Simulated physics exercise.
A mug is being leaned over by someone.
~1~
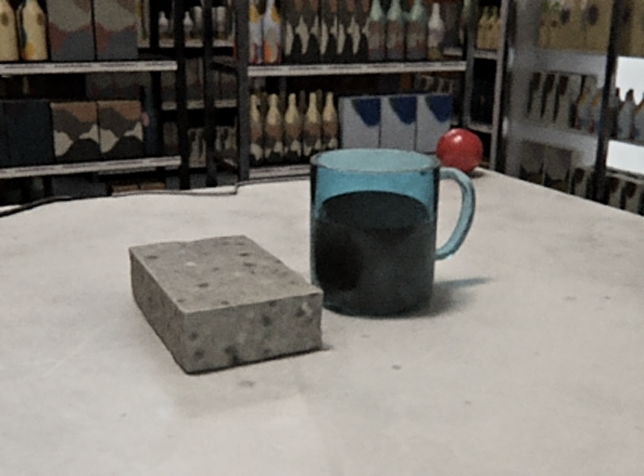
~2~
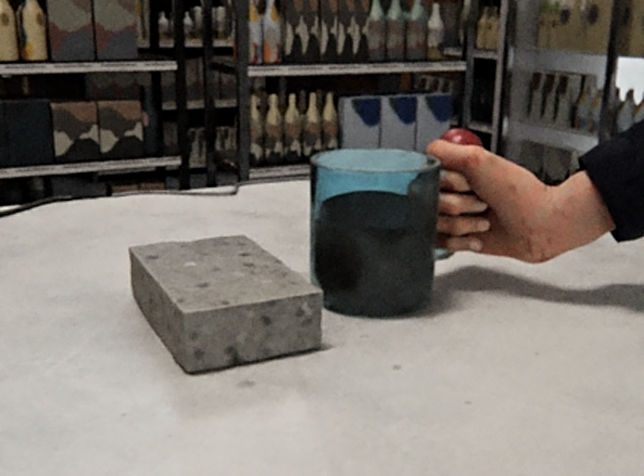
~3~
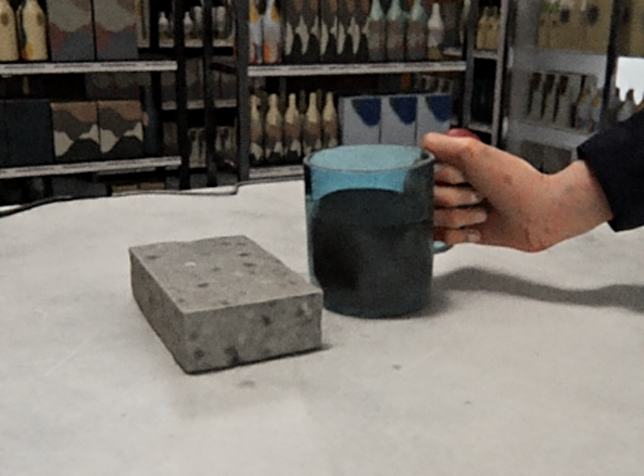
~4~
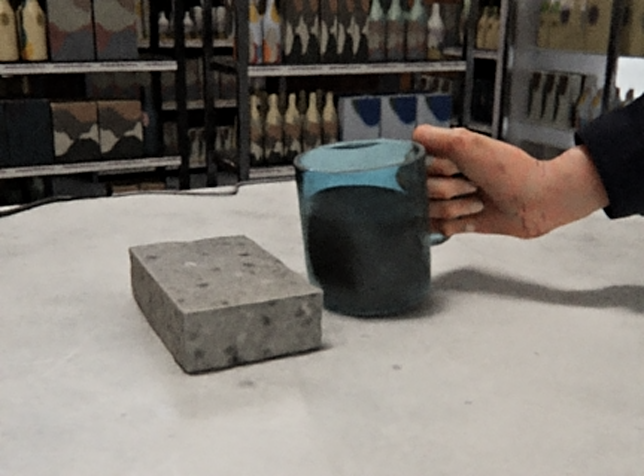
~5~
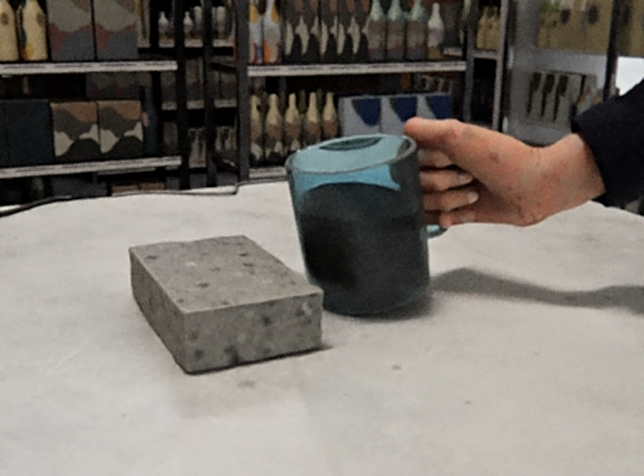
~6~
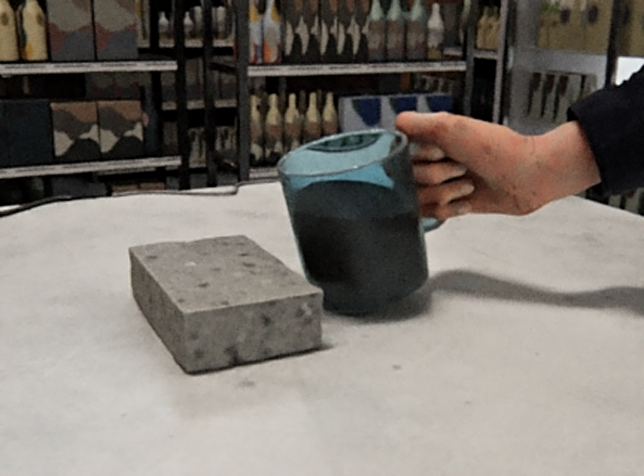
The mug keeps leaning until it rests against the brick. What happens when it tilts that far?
Most likely it is going to keep every drop there.
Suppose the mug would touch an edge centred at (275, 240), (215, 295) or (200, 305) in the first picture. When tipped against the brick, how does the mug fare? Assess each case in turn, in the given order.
No loss, overflow, overflow.
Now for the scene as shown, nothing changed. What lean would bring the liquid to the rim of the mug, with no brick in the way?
Some 45 degrees.
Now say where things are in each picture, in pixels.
In the first picture, it stands upright; mug (374, 225) about two thirds full.
In the second picture, a hand takes hold; mug about two thirds full, surface at (374, 213); brick (219, 293).
In the third picture, the top moves towards the brick; mug (369, 223) about two thirds full.
In the fourth picture, on the way over; mug about two thirds full, surface at (364, 208); brick (219, 293).
In the fifth picture, it is leaning; mug (360, 217) about two thirds full.
In the sixth picture, tipping on its foot; mug about two thirds full, surface at (353, 204); brick (219, 293).
Soon after, the mug leans by about 25°; nothing has left it.
Later, the mug leans by about 30°; nothing has left it.
In the end, the mug leans by about 35°, against the brick; nothing has left it.
